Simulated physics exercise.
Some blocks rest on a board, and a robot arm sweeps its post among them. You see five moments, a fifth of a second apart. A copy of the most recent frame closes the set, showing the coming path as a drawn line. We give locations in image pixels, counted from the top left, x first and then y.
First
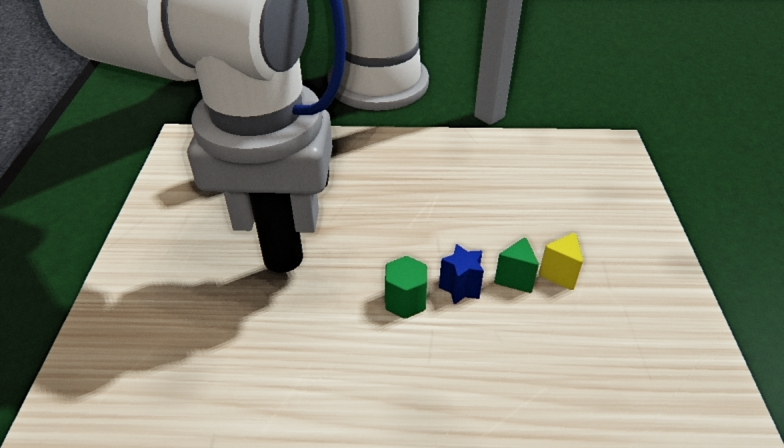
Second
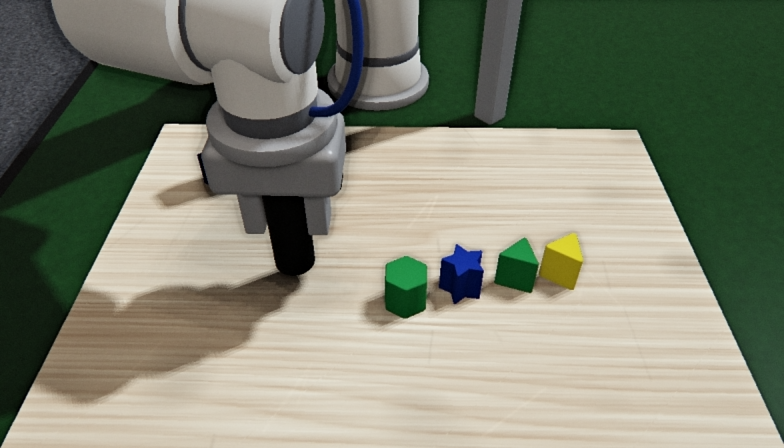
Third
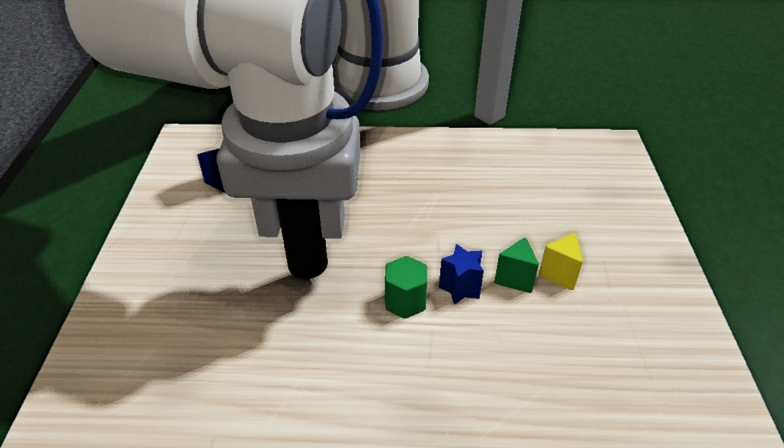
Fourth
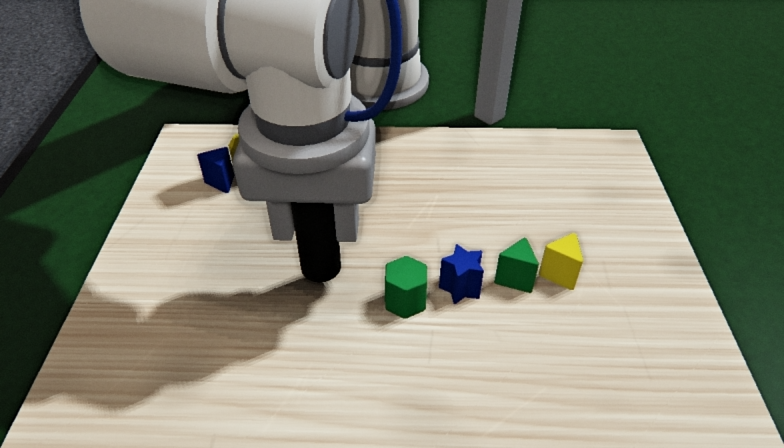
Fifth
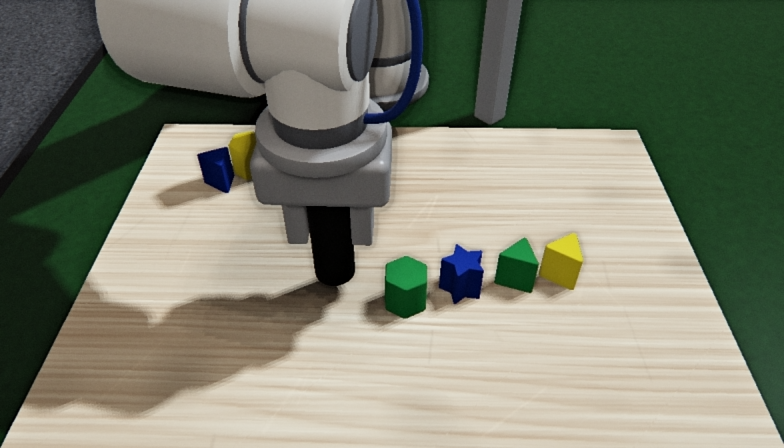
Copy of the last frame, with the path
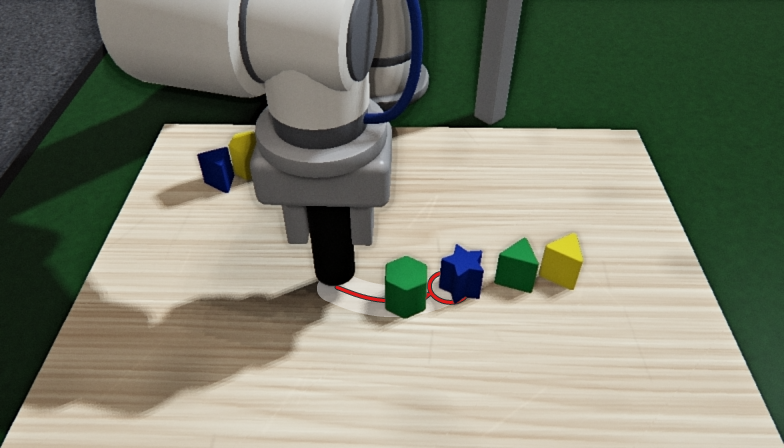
Robot arm sliding its black post slowly rightward over a wooden board, uncovering blue and yellow blocks behind it, other blocks staying still.
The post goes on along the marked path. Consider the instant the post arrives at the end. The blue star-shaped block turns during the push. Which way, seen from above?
It spins against the clock.
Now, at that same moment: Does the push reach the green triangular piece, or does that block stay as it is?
It gets pushed out of place.
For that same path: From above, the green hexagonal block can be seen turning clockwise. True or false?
This is true.
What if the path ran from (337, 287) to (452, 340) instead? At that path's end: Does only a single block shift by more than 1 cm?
The answer is no.
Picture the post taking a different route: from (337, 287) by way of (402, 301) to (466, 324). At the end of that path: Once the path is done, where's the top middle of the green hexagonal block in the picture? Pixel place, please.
Top centre: (514, 306).
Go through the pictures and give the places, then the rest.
The first picture shows tip of the post (284, 259), middles of tops, green hexagonal block (406, 272), blue star-shaped block (464, 259), green triangular piece (521, 251).
The second picture shows post (295, 262), nothing pushed.
The third picture shows post (308, 265), nothing pushed.
The fourth picture shows post (321, 268), nothing pushed.
The fifth picture shows post (335, 271), green hexagonal block (406, 272), blue star-shaped block (464, 259), green triangular piece (521, 251).
The line goes from (337, 287) through (373, 299) and (413, 299) to (449, 287).
On the path given first. One third of the way, post (373, 283); green hexagonal block (415, 273).
Two thirds of the way, post (414, 283); green hexagonal block (456, 276); blue star-shaped block (482, 256).
At the end, post (451, 271); green hexagonal block (488, 278), turned 25° clockwise; blue star-shaped block (498, 252), turned 35° anticlockwise; green triangular piece (531, 247), turned 20° clockwise.
